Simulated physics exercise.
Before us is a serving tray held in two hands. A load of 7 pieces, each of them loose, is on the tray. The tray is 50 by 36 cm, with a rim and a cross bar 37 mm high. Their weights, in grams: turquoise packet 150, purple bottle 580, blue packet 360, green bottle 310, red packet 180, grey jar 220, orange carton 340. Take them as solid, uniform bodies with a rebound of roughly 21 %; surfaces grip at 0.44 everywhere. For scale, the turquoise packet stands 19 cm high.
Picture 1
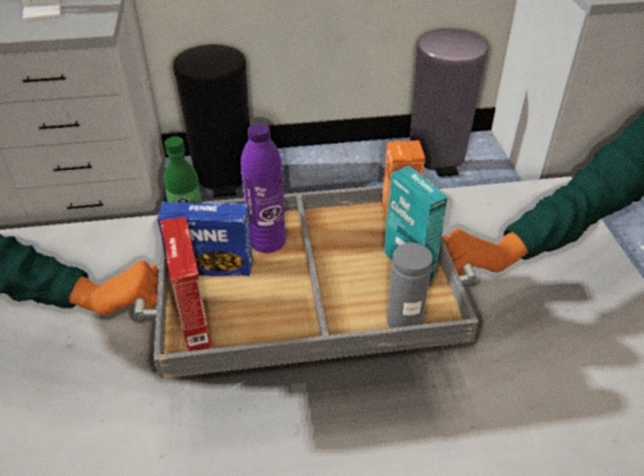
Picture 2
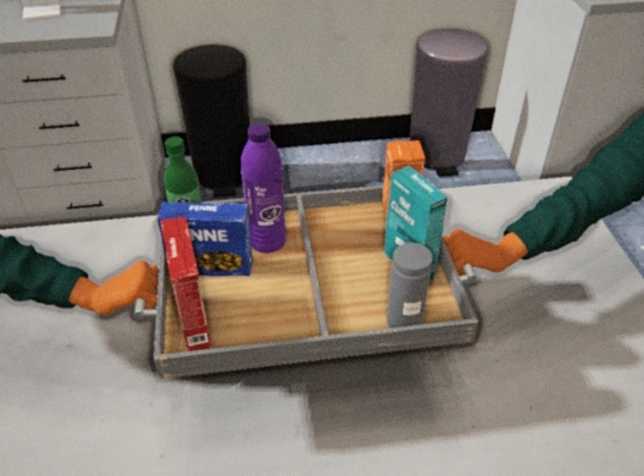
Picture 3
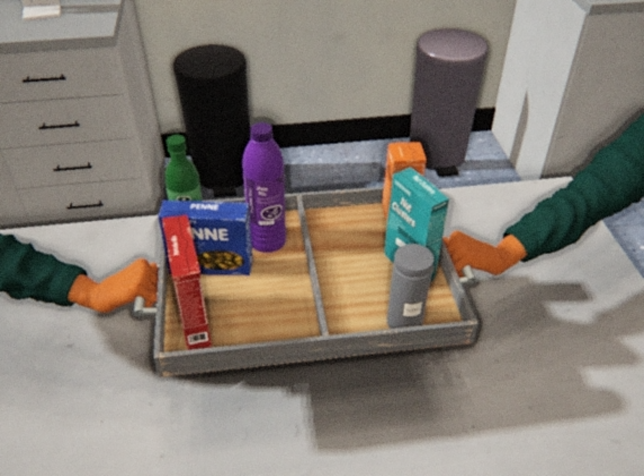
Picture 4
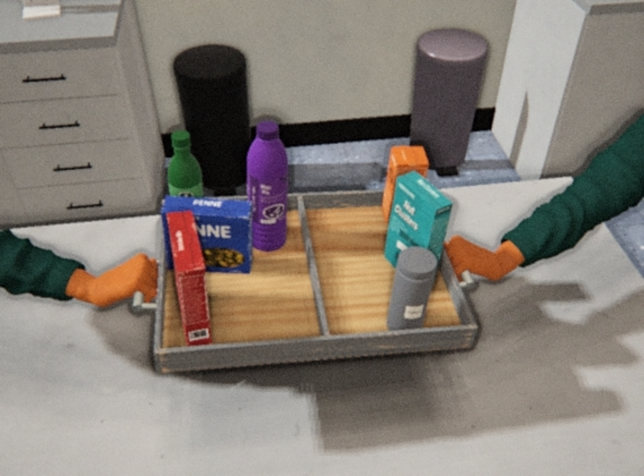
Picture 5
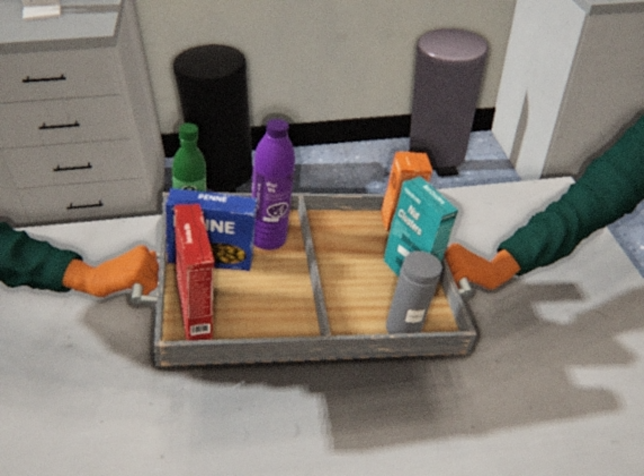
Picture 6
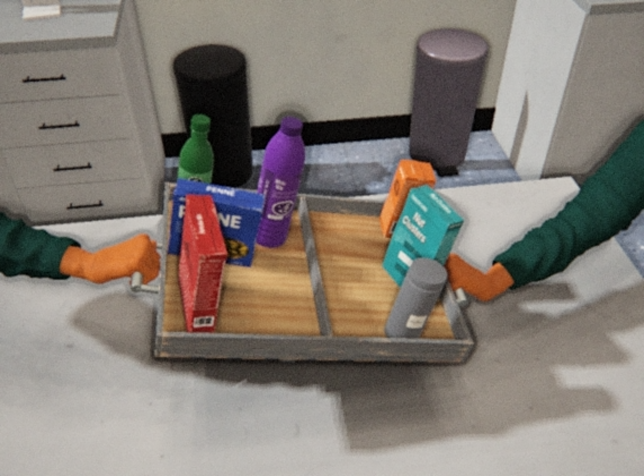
On a table in a room with grey drawers, two hands held a tray of boxes and bottles level, then gradually tilted it down to the right, and the items leaned with it.
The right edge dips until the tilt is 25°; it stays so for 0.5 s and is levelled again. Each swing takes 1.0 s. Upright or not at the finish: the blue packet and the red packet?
The blue packet is still upright, the red packet falls over.
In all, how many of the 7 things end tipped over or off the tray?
In all, 6.
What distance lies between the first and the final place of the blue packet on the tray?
About 6 cm.
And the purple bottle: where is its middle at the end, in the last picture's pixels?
Around (367, 224).
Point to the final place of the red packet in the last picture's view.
At about (300, 286).
Then, 0.50 s past the last view, tray at 25°, right edge down; turquoise packet now off the tray; red packet tipped 72° against what carries it near (299, 281); green bottle tipped 62° against what carries it.
Then, 0.70 s past the last view, tray at 25°, right edge down; orange carton now off the tray; red packet tipped 72° against what carries it near (312, 281); blue packet shifted 3 cm near (244, 214).
Then, 1.40 s past the last view, tray at 17°, right edge down; grey jar now off the tray; red packet tipped 72° against what carries it near (309, 283); blue packet shifted 6 cm near (253, 225).
Finally, off the tray and tipped over, turquoise packet, grey jar and orange carton; on their side or leaning hard on the tray, purple bottle, green bottle and red packet; not toppled but over 5 cm from the start, blue packet. Final places as that camera would see them, blue packet near (240, 239), red packet near (300, 286).
